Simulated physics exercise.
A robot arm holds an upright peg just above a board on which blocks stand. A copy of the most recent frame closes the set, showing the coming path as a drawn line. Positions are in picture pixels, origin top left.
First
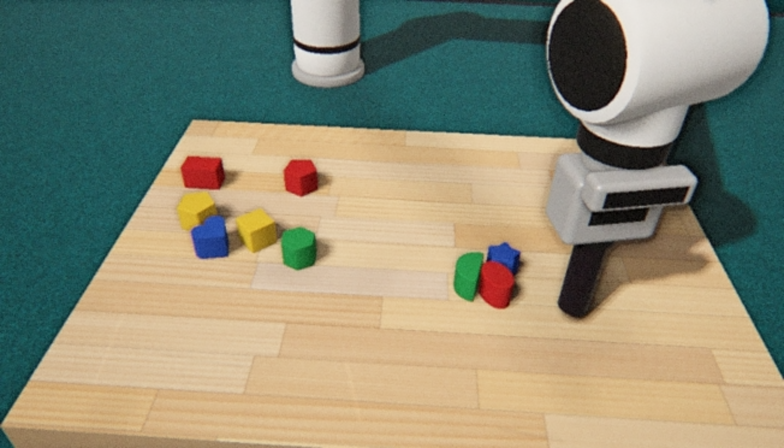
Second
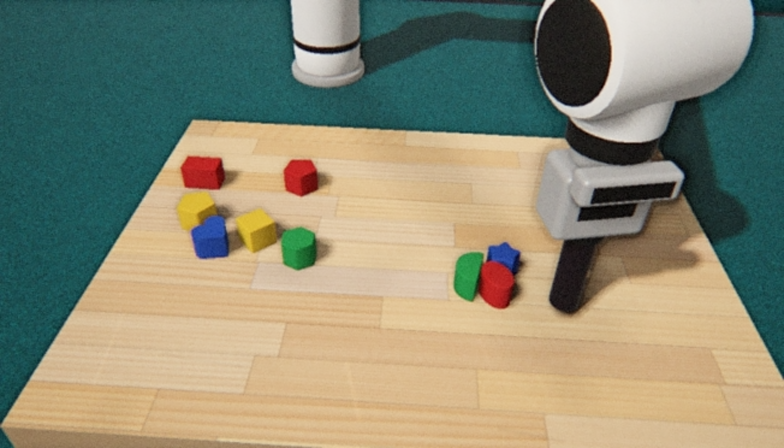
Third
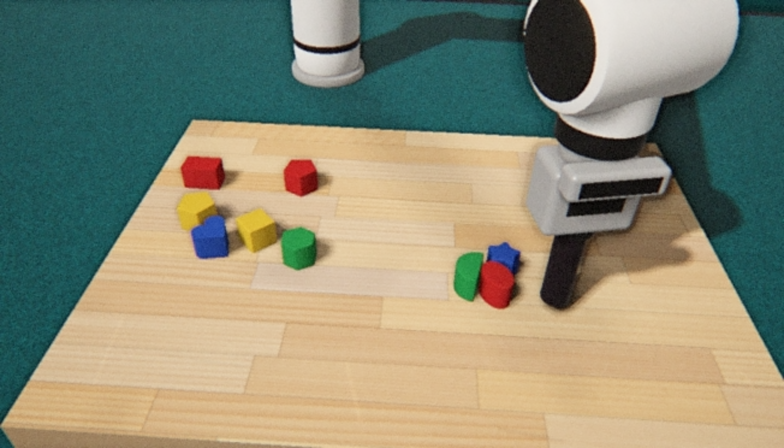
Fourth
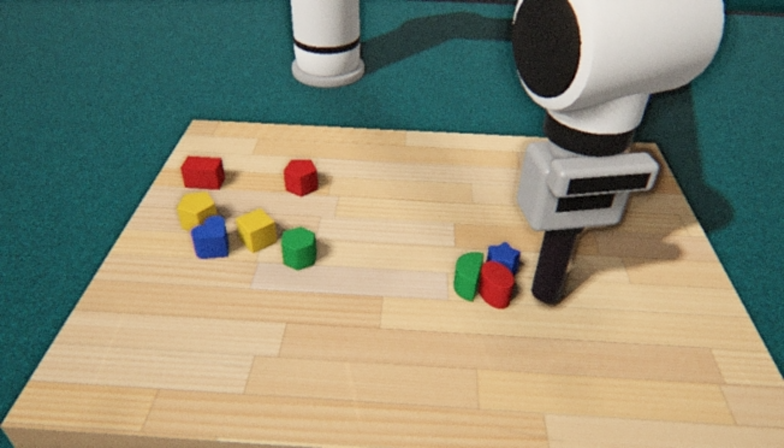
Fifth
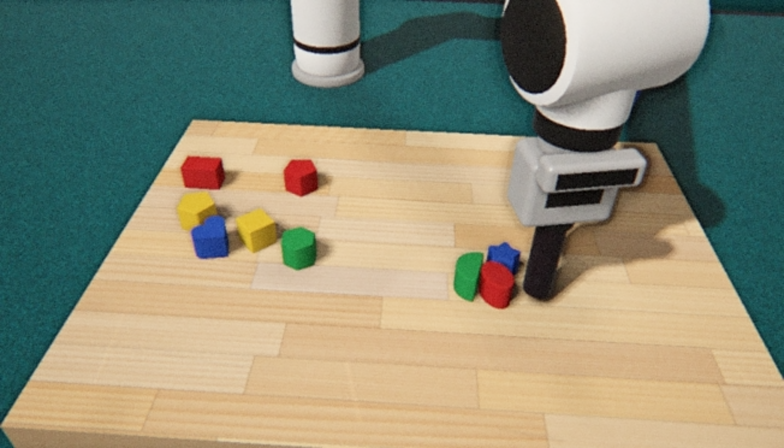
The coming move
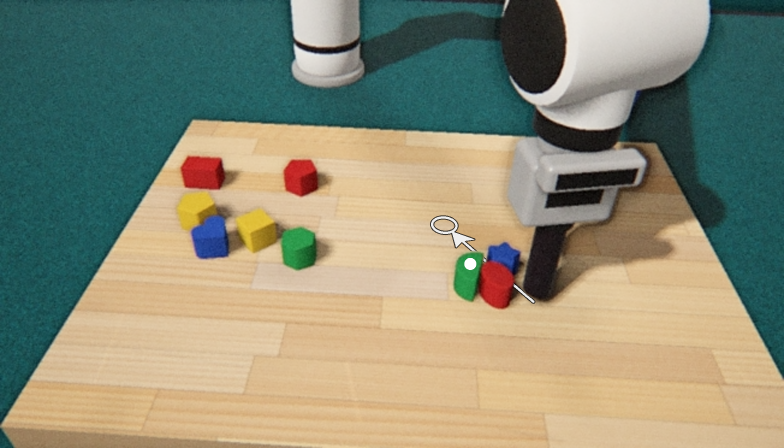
A robot arm moving an upright black peg slowly left above a wooden board, nearing green, red and blue blocks that stay still.
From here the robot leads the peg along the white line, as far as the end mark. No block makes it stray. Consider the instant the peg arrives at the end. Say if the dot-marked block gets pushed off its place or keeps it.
By then it is still where it was.
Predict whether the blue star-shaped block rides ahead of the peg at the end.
It rides in front to the end.
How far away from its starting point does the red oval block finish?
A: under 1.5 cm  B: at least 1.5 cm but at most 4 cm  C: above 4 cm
My answer is option A.
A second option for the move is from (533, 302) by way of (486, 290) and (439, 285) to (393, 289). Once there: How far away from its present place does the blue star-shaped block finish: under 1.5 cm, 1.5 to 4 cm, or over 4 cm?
The shift is below 1.5 cm.
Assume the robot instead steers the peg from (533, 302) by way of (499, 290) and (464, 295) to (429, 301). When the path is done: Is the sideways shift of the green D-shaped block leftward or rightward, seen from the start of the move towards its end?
Its shift is rightward.
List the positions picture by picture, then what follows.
Lower end of the peg at (572, 306), tops of blocks, green D-shaped block at (470, 264), red oval block at (498, 274), blue star-shaped block at (504, 252), in the first picture.
Peg at (563, 302), blocks as before, in the second picture.
Peg at (554, 297), blocks as before, in the third picture.
Peg at (545, 293), blocks as before, in the fourth picture.
Peg at (537, 289), green D-shaped block at (470, 264), red oval block at (498, 274), blue star-shaped block at (504, 252), in the fifth picture.
The drawn path runs straight from (533, 302) to (444, 225); the dot is on the green D-shaped block.
The first path, step by step. One third of the way, peg at (503, 261); blue star-shaped block at (489, 237), turned 30° clockwise.
Two thirds of the way, peg at (473, 236); blue star-shaped block at (461, 213), turned 30° clockwise.
At the end, peg at (446, 213); green D-shaped block not moved; red oval block not moved; blue star-shaped block at (437, 191), turned 40° clockwise.
